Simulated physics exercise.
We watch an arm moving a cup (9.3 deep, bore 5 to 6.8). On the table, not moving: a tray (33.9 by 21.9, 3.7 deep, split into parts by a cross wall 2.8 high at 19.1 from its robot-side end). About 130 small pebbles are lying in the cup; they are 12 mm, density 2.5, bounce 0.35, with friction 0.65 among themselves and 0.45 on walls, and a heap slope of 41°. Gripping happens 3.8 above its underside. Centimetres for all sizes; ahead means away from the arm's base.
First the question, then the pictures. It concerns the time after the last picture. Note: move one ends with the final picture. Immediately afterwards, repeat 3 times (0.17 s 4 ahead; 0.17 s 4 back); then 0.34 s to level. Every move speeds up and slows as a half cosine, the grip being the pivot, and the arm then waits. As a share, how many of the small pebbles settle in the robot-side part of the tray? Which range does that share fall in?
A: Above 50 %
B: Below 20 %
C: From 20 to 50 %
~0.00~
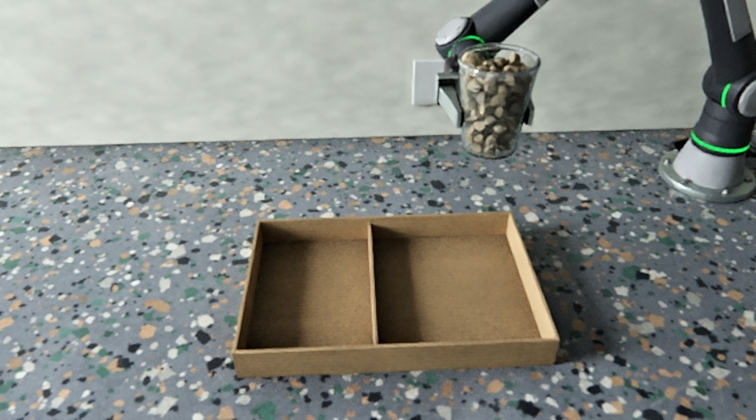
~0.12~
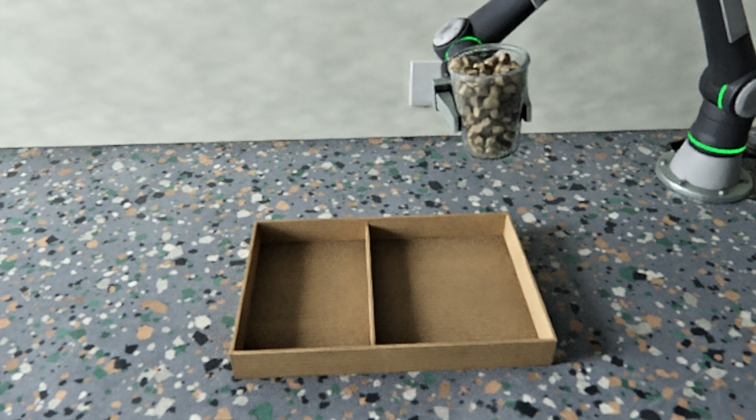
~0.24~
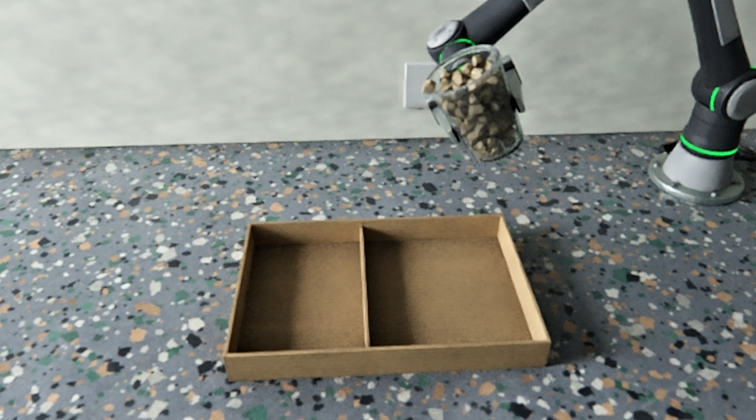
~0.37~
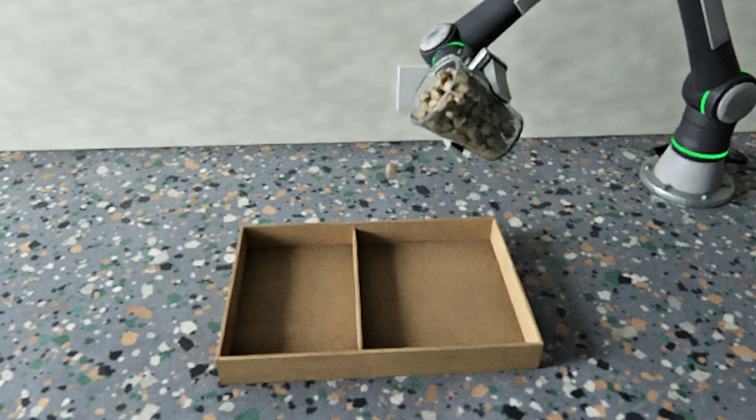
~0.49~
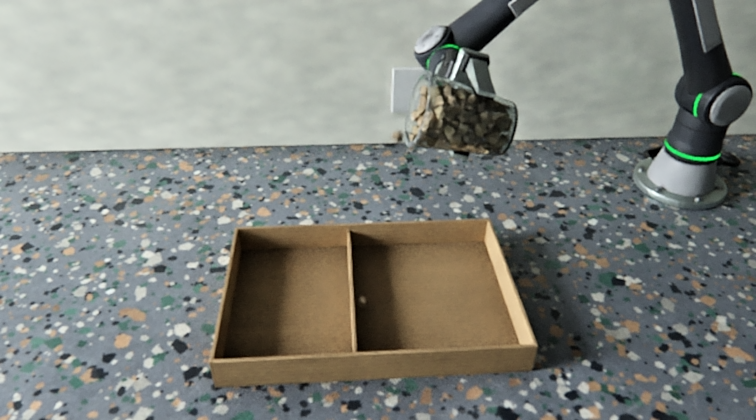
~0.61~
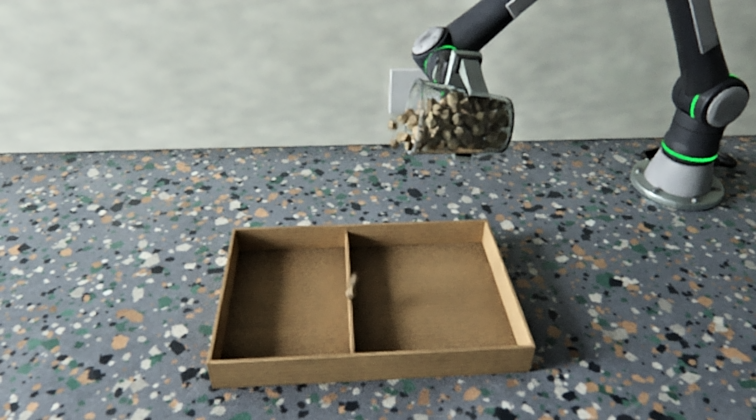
The answer is C.
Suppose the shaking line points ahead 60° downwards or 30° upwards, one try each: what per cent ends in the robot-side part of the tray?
You'd get some 15 per cent with the first setting and some 35 per cent with the second.
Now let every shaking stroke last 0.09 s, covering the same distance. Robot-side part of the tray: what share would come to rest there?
Roughly 20 percent would.
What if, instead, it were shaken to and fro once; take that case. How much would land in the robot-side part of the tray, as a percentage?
It would come to around 20 %.
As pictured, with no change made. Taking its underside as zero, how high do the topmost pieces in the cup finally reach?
Top of the fill: Near 5.5 cm.
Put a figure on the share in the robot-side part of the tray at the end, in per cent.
The share is close to 35 per cent.
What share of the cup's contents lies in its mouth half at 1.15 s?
Estimate: Around 60 %.
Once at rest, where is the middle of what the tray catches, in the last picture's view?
Roughly at pixel (359, 299).
After 1.15 s, tilted 83° forward, highest piece 26 above the table; 85 in the cup, 24 in the far-side part, 22 in the robot-side part.
After 1.70 s, tilted 75° forward, highest piece 25 above the table; 55 in the cup, 37 in the robot-side part, 33 in the far-side part, 6 in flight or on a rim.
After 2.17 s, level, highest piece 27 above the table; 55 in the cup, 43 in the robot-side part, 33 in the far-side part.
After 3.22 s, level, highest piece 27 above the table; 55 in the cup, 43 in the robot-side part, 33 in the far-side part.
At rest, 55 in the cup, 43 in the robot-side part, 33 in the far-side part. That is 33 % in the robot-side part of the tray.
